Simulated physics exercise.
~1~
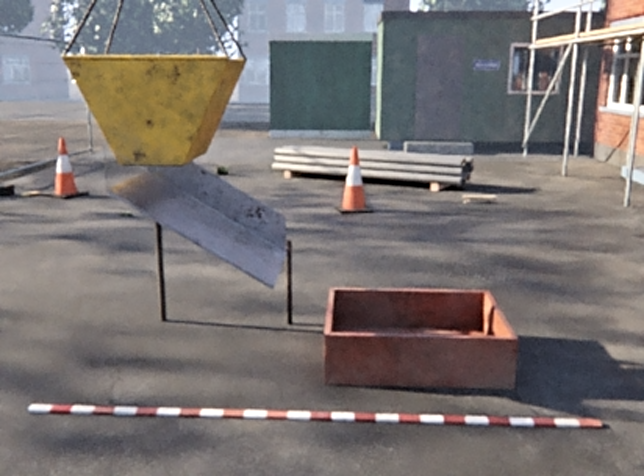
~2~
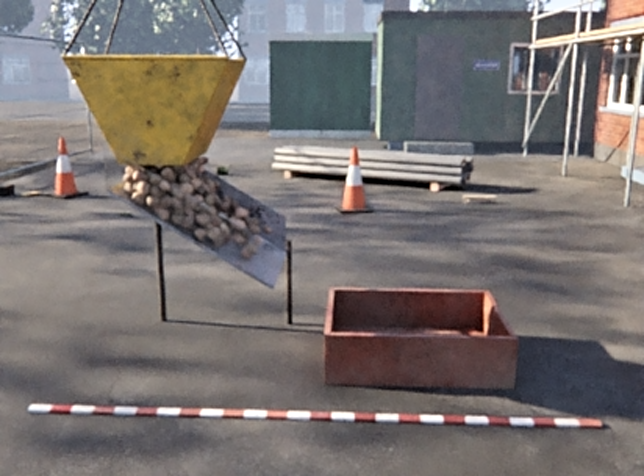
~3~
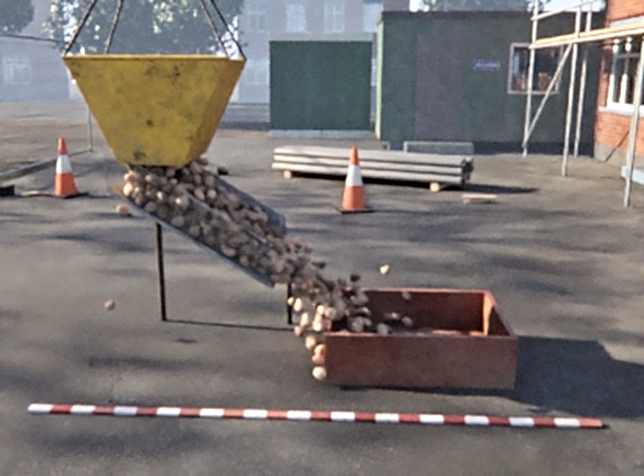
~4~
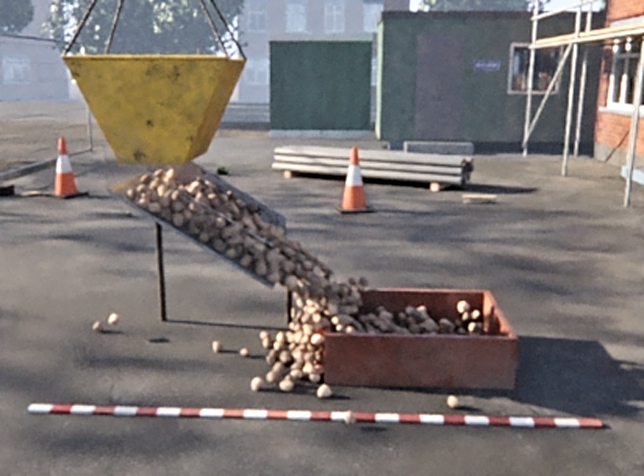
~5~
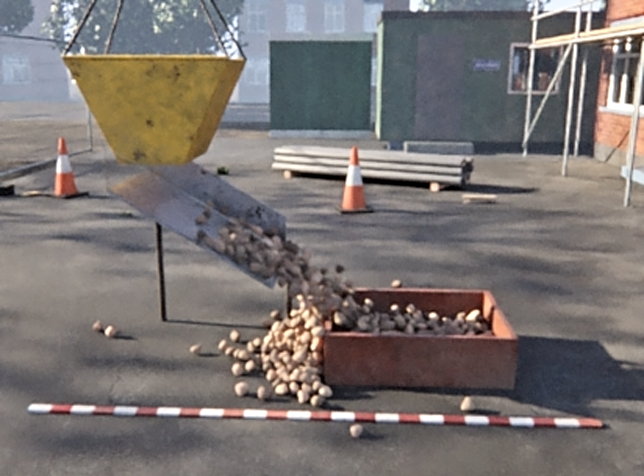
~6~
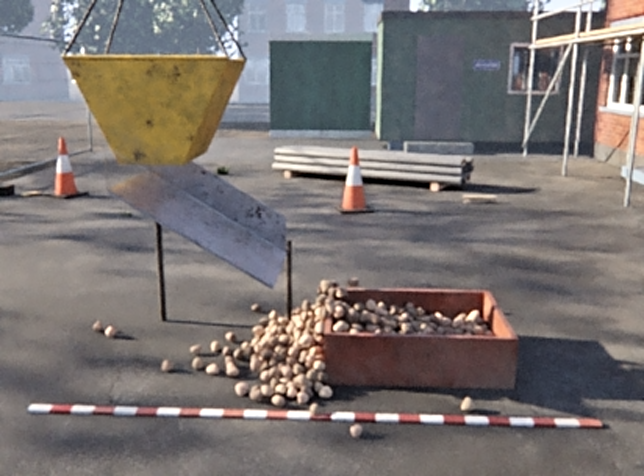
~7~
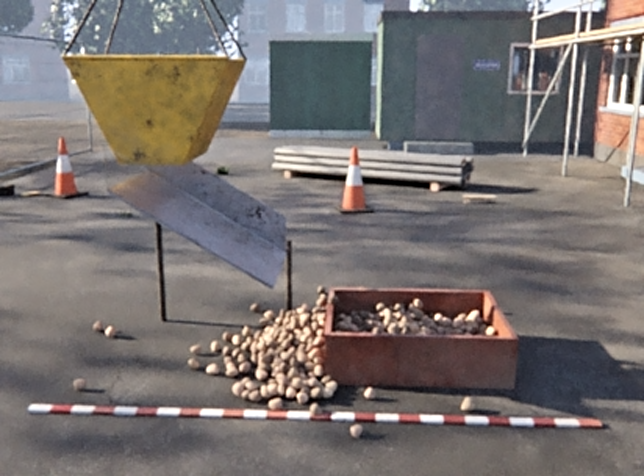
Round stones pouring from a hanging yellow skip down a steel chute, over half landing in a red bin, many piling left.
